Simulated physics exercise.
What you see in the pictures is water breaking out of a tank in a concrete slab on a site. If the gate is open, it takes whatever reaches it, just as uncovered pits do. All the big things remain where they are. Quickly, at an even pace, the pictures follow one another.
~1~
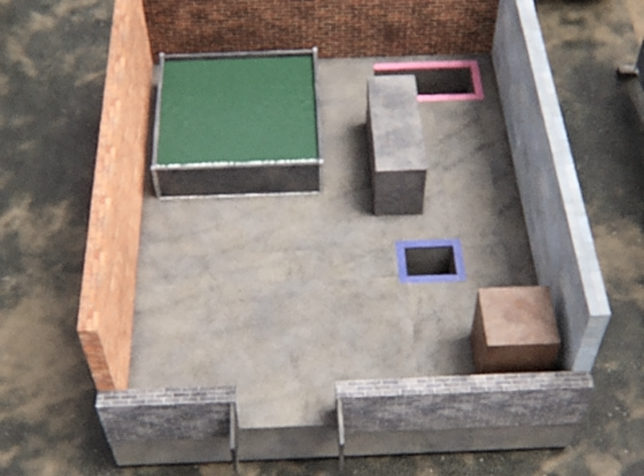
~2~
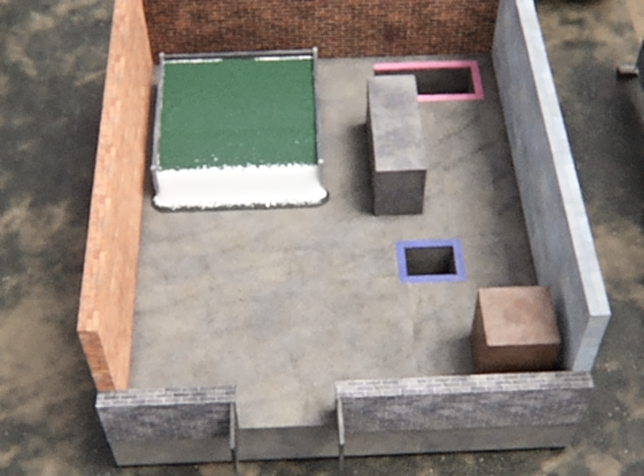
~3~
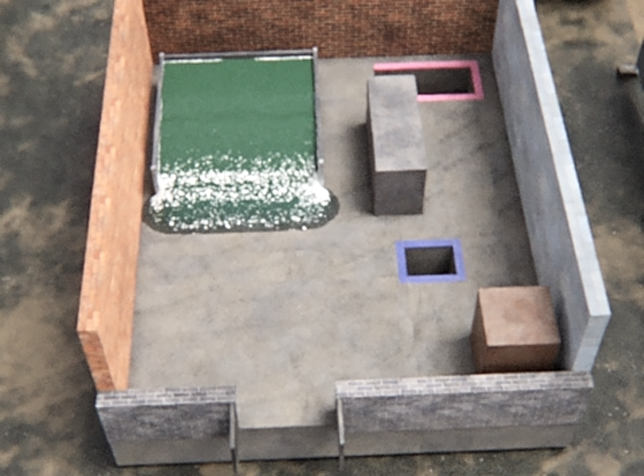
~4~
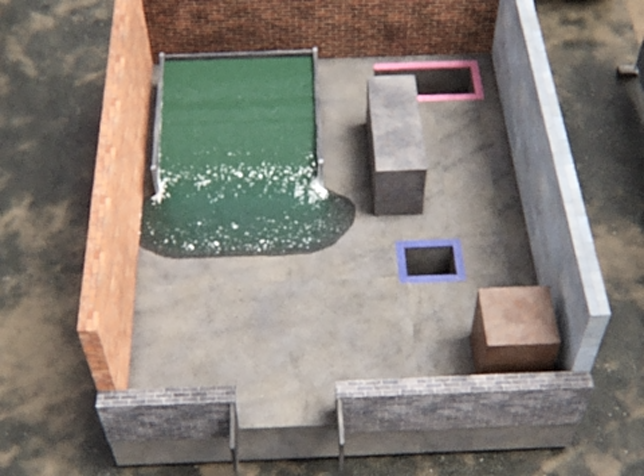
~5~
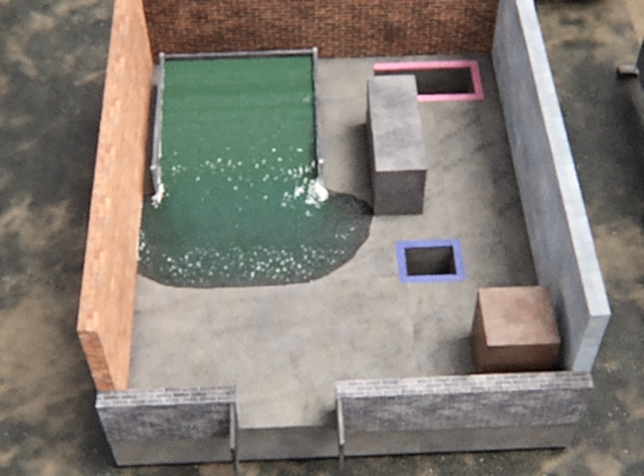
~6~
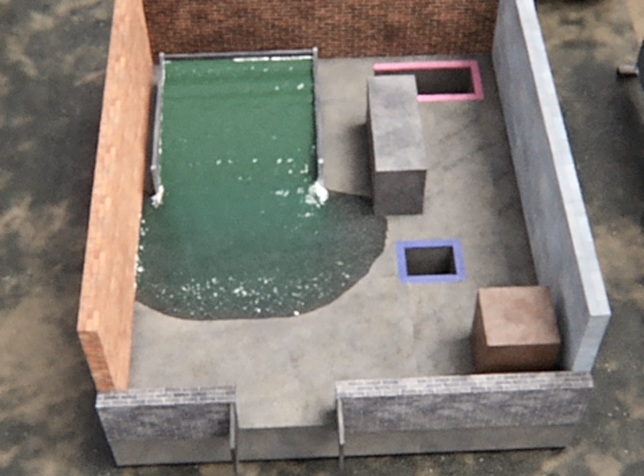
To begin with, green water sits still in a tank at the upper left of a walled concrete slab with two open pits and two blocks. The near side gives way and white, foaming water pours out, then a dark green sheet spreads toward the viewer and rightward, reaching past the tall grey block's base.
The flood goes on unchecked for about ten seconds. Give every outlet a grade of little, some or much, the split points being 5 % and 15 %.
Grades: Gate - much; blue pit - much; pink pit - some.
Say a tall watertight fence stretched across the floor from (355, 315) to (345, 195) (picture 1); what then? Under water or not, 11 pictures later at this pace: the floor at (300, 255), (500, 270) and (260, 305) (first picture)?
Point by point: First swamped, next spared, last swamped.
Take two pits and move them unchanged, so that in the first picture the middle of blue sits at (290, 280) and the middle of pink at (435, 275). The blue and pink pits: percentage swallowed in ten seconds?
Estimated shares - blue: 30 %; pink: 25 %.
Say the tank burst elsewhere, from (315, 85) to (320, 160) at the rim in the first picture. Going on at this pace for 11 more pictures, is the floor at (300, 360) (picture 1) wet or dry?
It would be soaked by then.
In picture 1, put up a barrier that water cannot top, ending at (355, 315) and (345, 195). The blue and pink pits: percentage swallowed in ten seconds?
Approximate split, blue: 6 in a hundred; pink: 4 in a hundred.
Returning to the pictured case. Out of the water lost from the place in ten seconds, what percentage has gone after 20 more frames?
About 30 per cent.
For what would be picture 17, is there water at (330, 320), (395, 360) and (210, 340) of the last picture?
Point by point: Swamped; swamped; swamped.
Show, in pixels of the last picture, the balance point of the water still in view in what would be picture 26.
About (260, 272).
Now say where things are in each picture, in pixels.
The first picture shows still water in the water tank at (238, 110).
In the second picture, the front is at (154, 199), out from the gap at (240, 185).
In the third picture, water pours out at (240, 186) and has run to (146, 214).
In the fourth picture, the front is at (347, 222), out from the gap at (240, 187).
In the fifth picture, water pours out at (240, 187) and has run to (349, 253).
In the sixth picture, the front is at (332, 296), out from the gap at (240, 187).
A moment on, water covers 50 % of the floor; the gate 0 %, the blue pit 0 %, the pink pit 0 %.
Next, water covers 55 % of the floor; the gate 5 %, the blue pit 1 %, the pink pit 0 %.
Then, water covers 60 % of the floor; the gate 14 %, the blue pit 2 %, the pink pit 0 %.
Later, water covers 75 % of the floor; the gate 22 %, the blue pit 6 %, the pink pit 0 %.
In the end, water covers 95 % of the floor; the gate 27 %, the blue pit 17 %, the pink pit 7 %.
